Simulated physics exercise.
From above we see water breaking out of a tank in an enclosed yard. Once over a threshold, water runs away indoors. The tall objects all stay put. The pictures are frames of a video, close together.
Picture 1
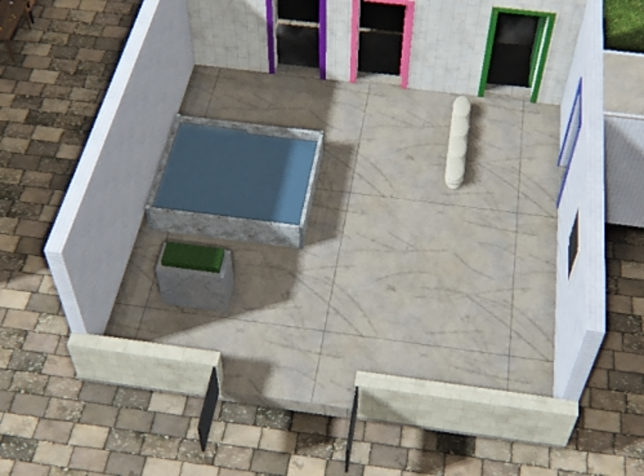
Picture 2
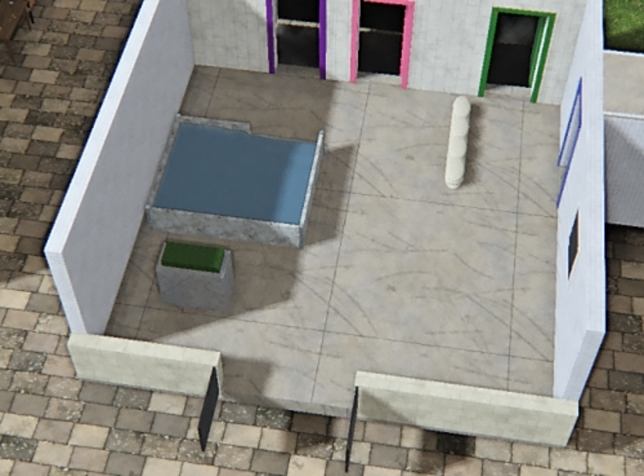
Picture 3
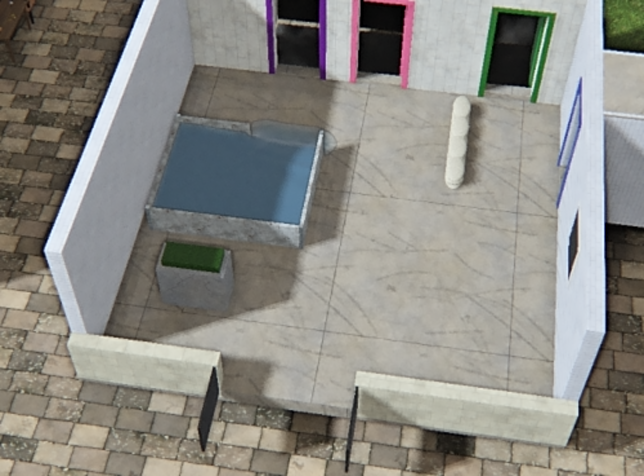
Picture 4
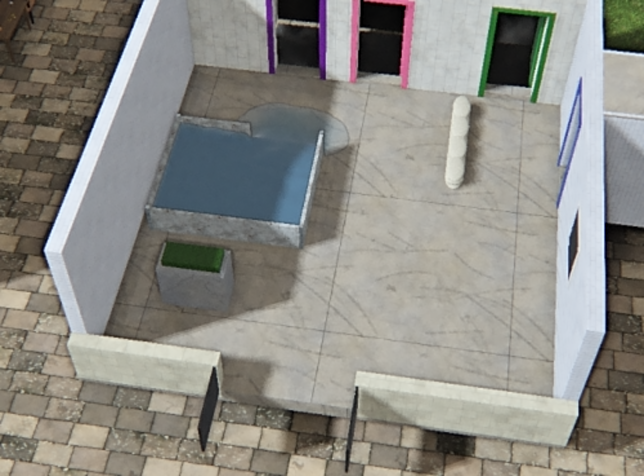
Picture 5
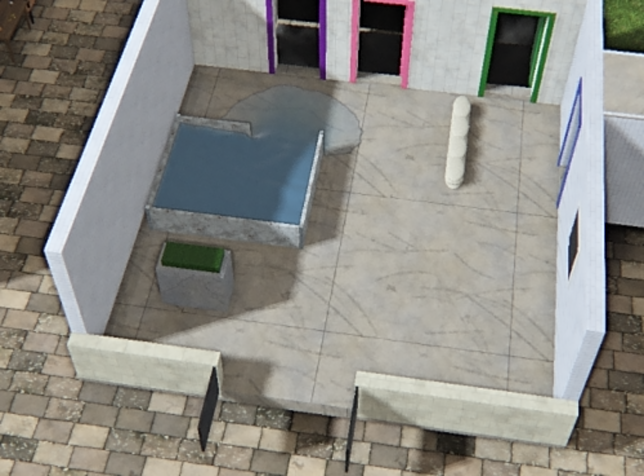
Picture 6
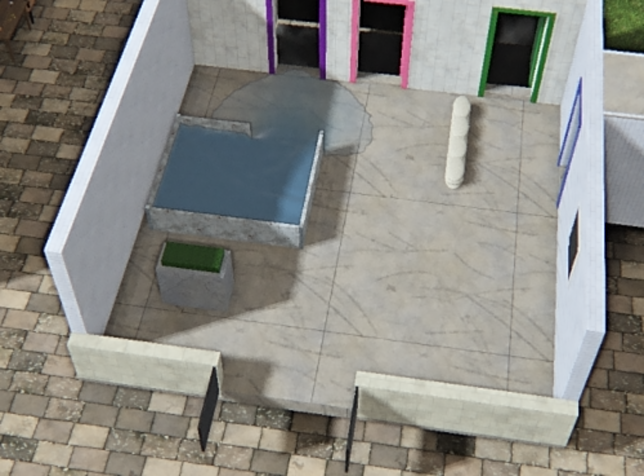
Water breaking out through a gap in the far side of a tank and spreading across the pale floor of a walled yard.
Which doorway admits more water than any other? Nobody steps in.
The purple doorway.
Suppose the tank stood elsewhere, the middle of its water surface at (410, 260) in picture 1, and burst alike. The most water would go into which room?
That would be the blue-painted one.
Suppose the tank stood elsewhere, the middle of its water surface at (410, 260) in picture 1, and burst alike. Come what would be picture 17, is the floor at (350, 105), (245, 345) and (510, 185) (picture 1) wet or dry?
In the order given: Wetted, not reached and wetted.
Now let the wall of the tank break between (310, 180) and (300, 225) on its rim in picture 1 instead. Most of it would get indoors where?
Most of it gets in at the blue-painted one.
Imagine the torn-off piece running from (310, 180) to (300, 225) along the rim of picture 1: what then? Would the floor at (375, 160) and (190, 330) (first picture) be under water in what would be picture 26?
Untouched, untouched.
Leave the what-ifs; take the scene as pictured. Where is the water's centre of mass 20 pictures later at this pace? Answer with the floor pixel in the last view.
My pick is pixel (280, 156).
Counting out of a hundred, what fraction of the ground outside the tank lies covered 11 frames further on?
My estimate is roughly 15 percent.
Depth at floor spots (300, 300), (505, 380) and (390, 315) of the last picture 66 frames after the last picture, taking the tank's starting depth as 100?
In order: Roughly 4, 4 and 4 in a hundred.
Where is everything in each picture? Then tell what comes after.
The first frame shows the water tank at (237, 172) is whole and still.
In the second frame, water pours out on the water tank's far side and has run to (324, 148).
In the third frame, the front is at (331, 142), out from the gap on the water tank's far side.
In the fourth frame, water pours out on the water tank's far side and has run to (269, 107).
In the fifth frame, water pours out on the water tank's far side and has run to (283, 88).
In the sixth frame, the front is at (293, 73), out from the gap on the water tank's far side.
A moment on, water covers 15 % of the floor; pink door wet at the sill, nothing in, blue door not reached, purple door some in, green door not reached.
Next, water covers 15 % of the floor; pink door some in, blue door not reached, purple door a lot in, green door not reached.
Then, water covers 25 % of the floor; pink door a lot in, blue door not reached, purple door a lot in, green door wet at the sill, nothing in.
Later, water covers 50 % of the floor; pink door a lot in, blue door wet at the sill, nothing in, purple door a lot in, green door wet at the sill, nothing in.
In the end, water covers 80 % of the floor; pink door a lot in, blue door wet at the sill, nothing in, purple door a lot in, green door wet at the sill, nothing in; the purple door has let in the most.
